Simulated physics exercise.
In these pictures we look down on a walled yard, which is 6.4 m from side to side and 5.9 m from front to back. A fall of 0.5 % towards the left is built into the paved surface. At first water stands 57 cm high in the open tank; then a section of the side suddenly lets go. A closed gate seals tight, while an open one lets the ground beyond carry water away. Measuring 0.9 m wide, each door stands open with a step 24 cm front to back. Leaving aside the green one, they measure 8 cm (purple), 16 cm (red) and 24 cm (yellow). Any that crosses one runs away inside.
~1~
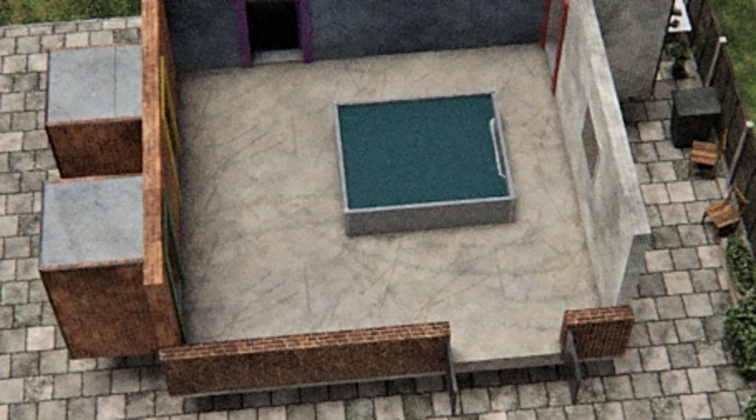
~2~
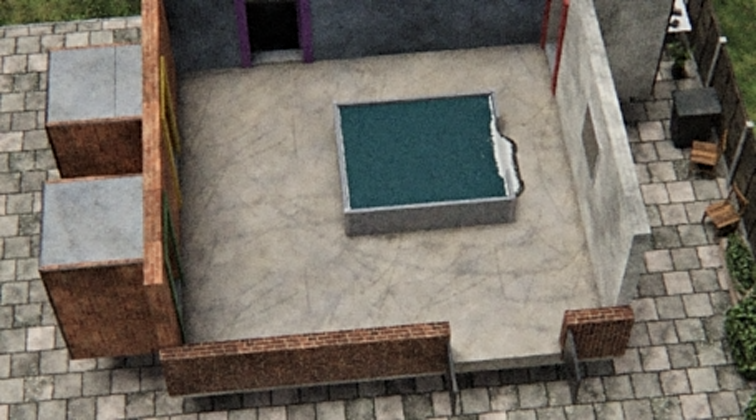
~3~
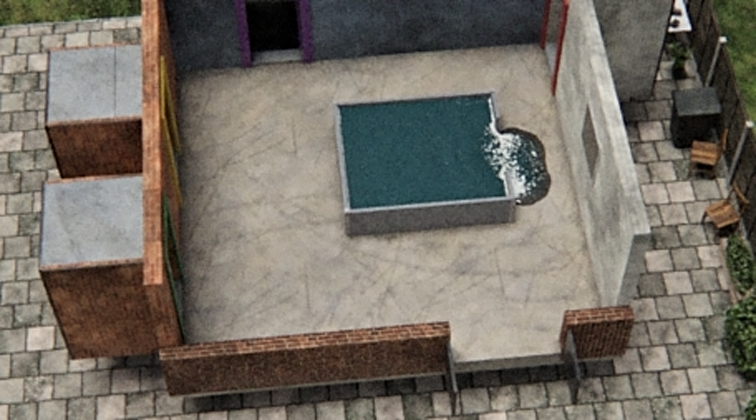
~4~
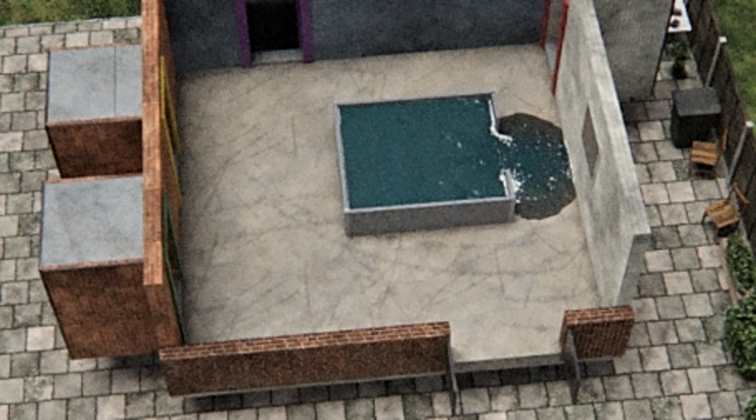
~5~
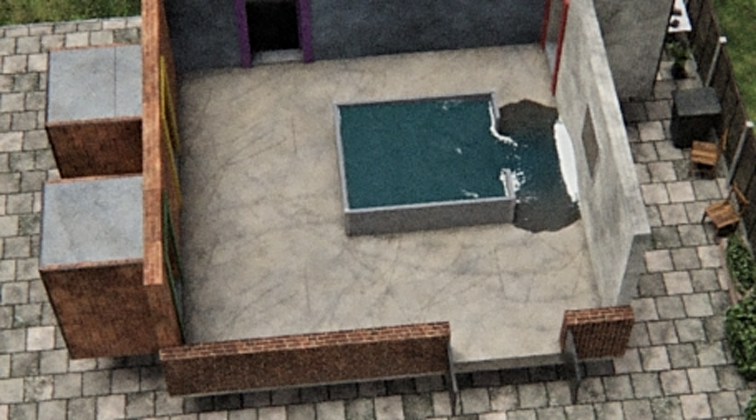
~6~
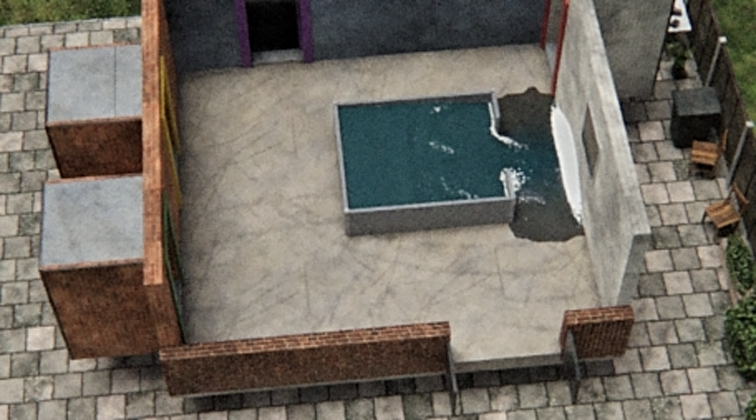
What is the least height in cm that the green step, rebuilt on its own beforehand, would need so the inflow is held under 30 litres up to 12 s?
Around 6.5 cm would be enough.
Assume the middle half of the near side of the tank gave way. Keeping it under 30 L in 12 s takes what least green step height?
Near 12.0 cm.
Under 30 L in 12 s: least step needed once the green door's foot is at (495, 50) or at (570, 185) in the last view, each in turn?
About 19 cm, then about 34 cm.
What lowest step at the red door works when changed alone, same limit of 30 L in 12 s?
For red, a step near 14.5 cm.
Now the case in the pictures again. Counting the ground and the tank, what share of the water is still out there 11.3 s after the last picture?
Some 80 per cent remains.
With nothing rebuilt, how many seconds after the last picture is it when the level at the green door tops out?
The level tops out near 9.5 seconds.
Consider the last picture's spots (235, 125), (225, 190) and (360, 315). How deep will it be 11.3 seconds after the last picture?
Approx. 8 / 5 / 9 cm.
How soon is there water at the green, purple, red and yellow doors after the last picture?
It gets to green after 5.5 s, purple after 2.4 s, red after 0.3 s and yellow after 4.5 s.
Then, 0.7 s after the last picture water covers 15 % of the floor, deepest (42 cm) near (565, 164); it has not reached the green door.
Then, 2.3 s after the last picture water covers 35 % of the floor, deepest (32 cm) near (565, 164); it has not reached the green door.
Then, 11.3 s after the last picture water covers 95 % of the floor, deepest (11 cm) near (184, 373); 11 cm at the green door, 0 litres in over its 17 cm step.
At the green door as built, the water peaked near 12 cm, 9.3 s after the last picture.
Run again over the same 12 s with other heights there, 50 litres in over 5.5 cm, 20 litres over 7.5 cm. The limit of 30 litres is kept from about 6.5 cm up.
